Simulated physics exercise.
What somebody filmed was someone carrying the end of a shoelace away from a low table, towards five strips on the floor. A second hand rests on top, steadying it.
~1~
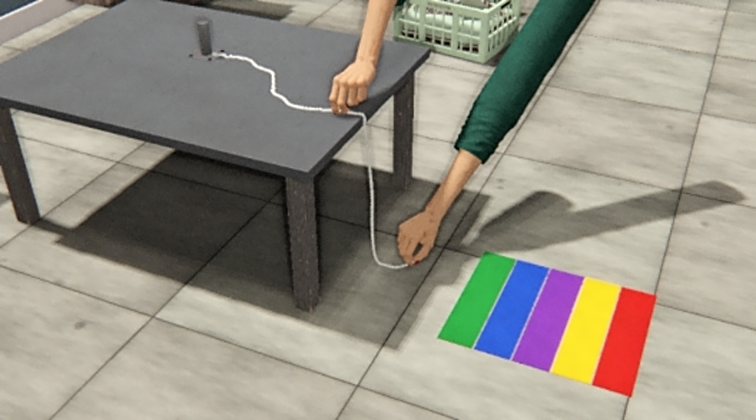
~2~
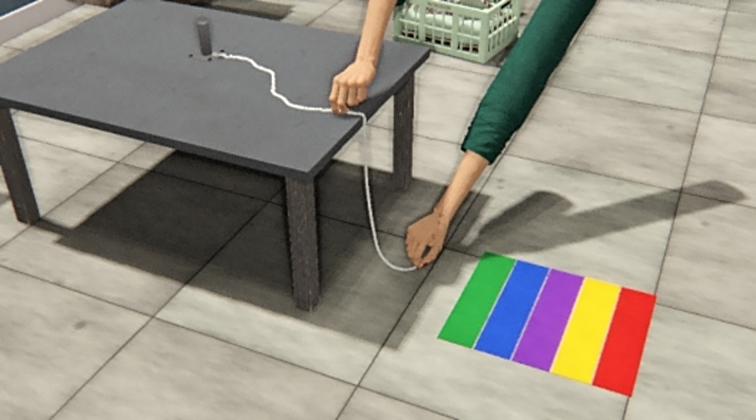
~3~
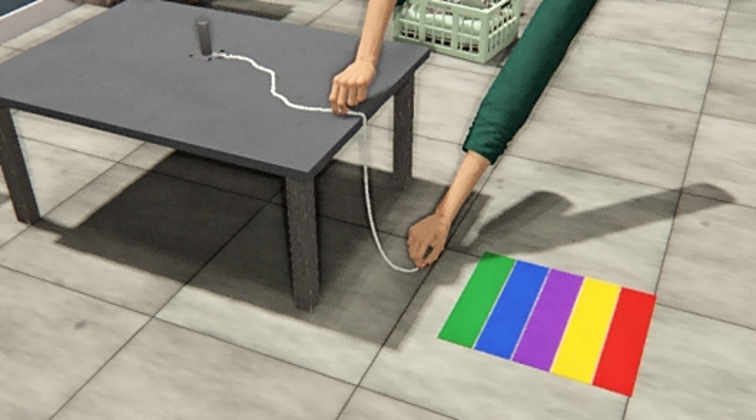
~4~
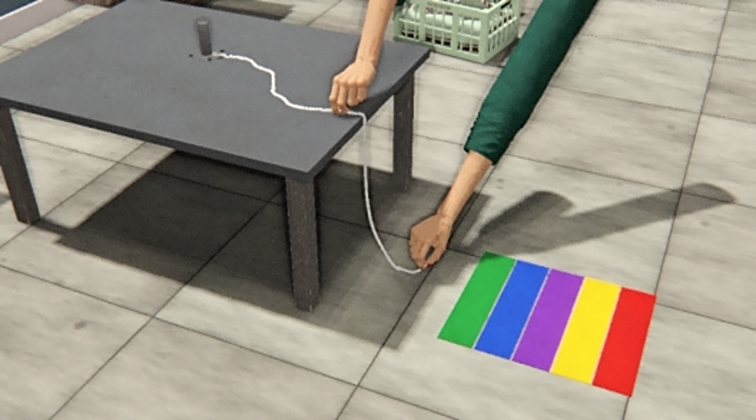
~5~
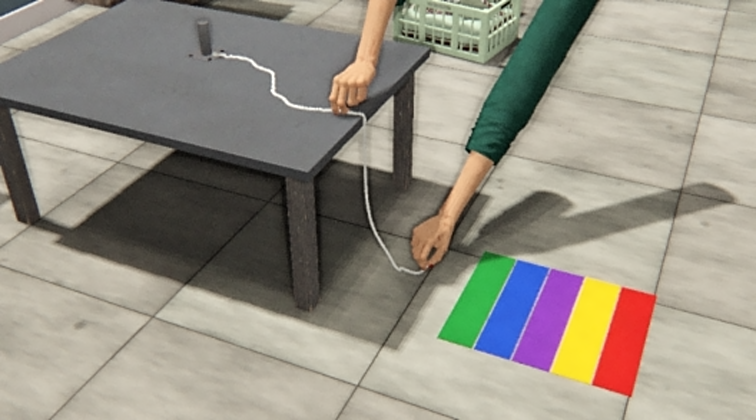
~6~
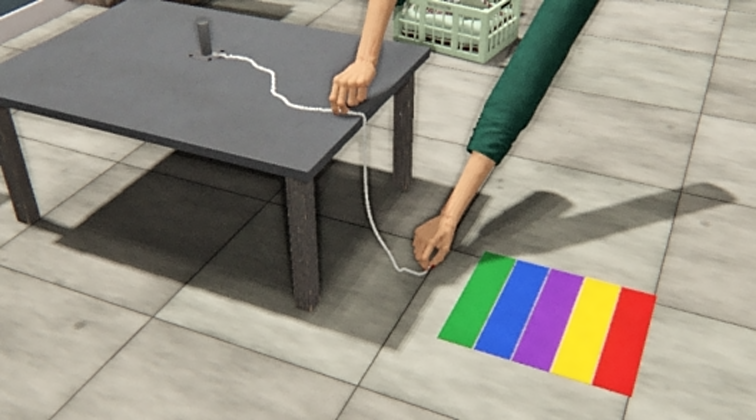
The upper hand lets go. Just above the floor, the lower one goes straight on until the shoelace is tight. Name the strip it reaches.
The purple strip.
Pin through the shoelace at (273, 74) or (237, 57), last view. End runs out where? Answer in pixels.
It ends up at (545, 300) the first time and at (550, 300) the second time.
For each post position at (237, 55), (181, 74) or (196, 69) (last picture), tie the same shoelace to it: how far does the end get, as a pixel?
Pixels, try by try: About (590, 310), (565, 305), (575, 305).
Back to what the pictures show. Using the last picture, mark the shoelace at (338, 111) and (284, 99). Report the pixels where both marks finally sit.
They finish close to (374, 117) and close to (324, 93).
A little later, end near (494, 284); over green.
Next, end near (531, 294); over blue.
When it is tight, end near (553, 300); over purple. It gets as far as the purple strip.
